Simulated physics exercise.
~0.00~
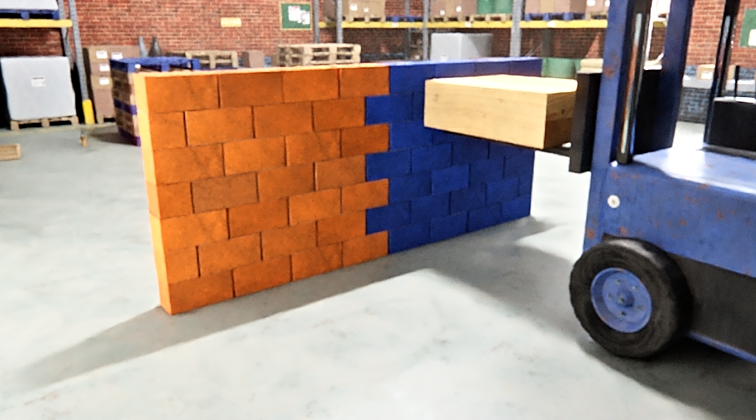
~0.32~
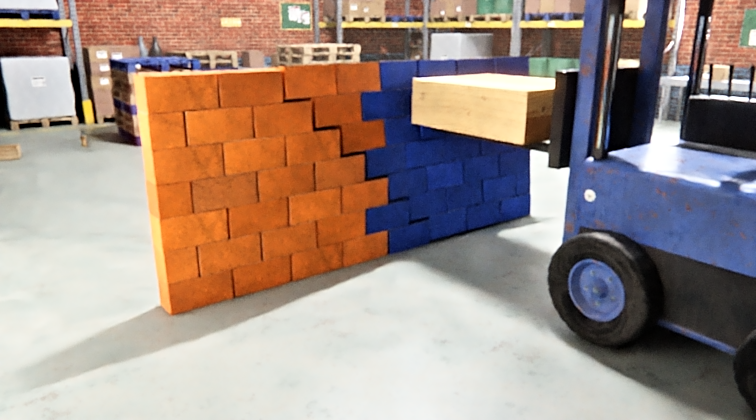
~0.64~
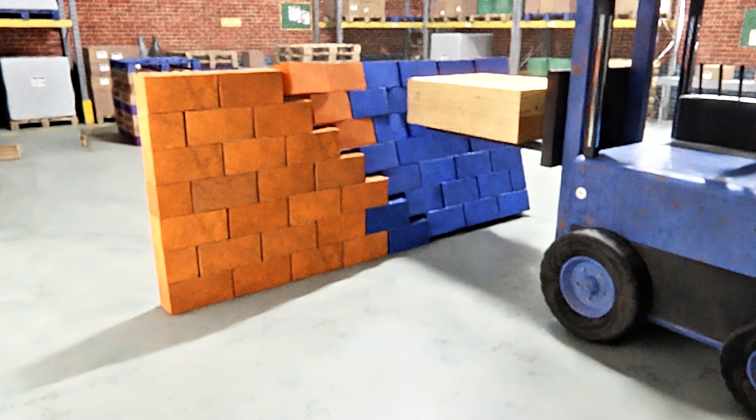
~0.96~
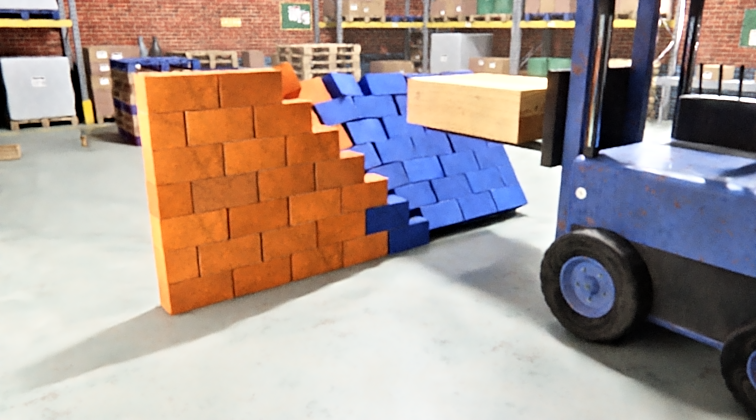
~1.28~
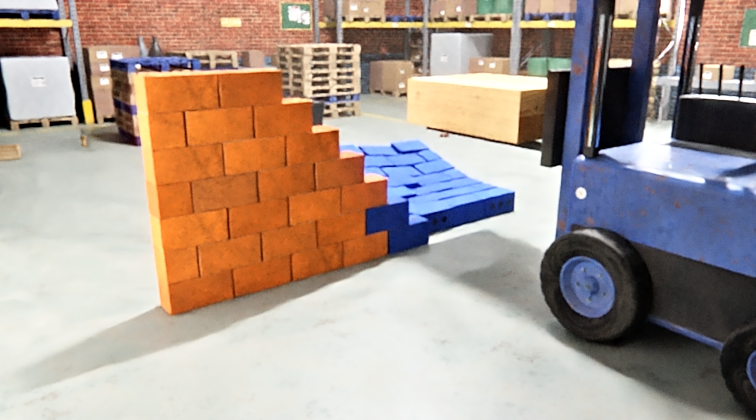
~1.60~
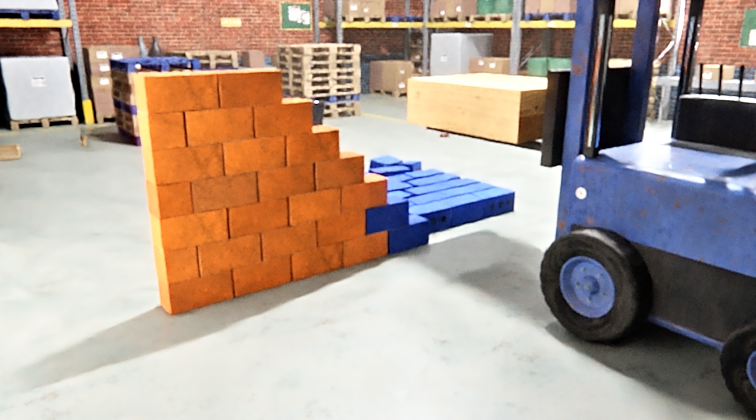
In a brick-walled warehouse with racks and pallets behind, a loose block wall stands on the concrete floor, orange on the left and blue on the right. A blue forklift on the right carries a pale wooden crate and moves left, pushing the load into the blue part. Gaps open between the blocks, and the forklift stops. The blue section keeps tipping backward, taking some upper orange blocks along, and drops behind the wall. Most of the blue blocks end up flat on the floor, while the remaining orange blocks stand in a stepped slope beside the still forklift.
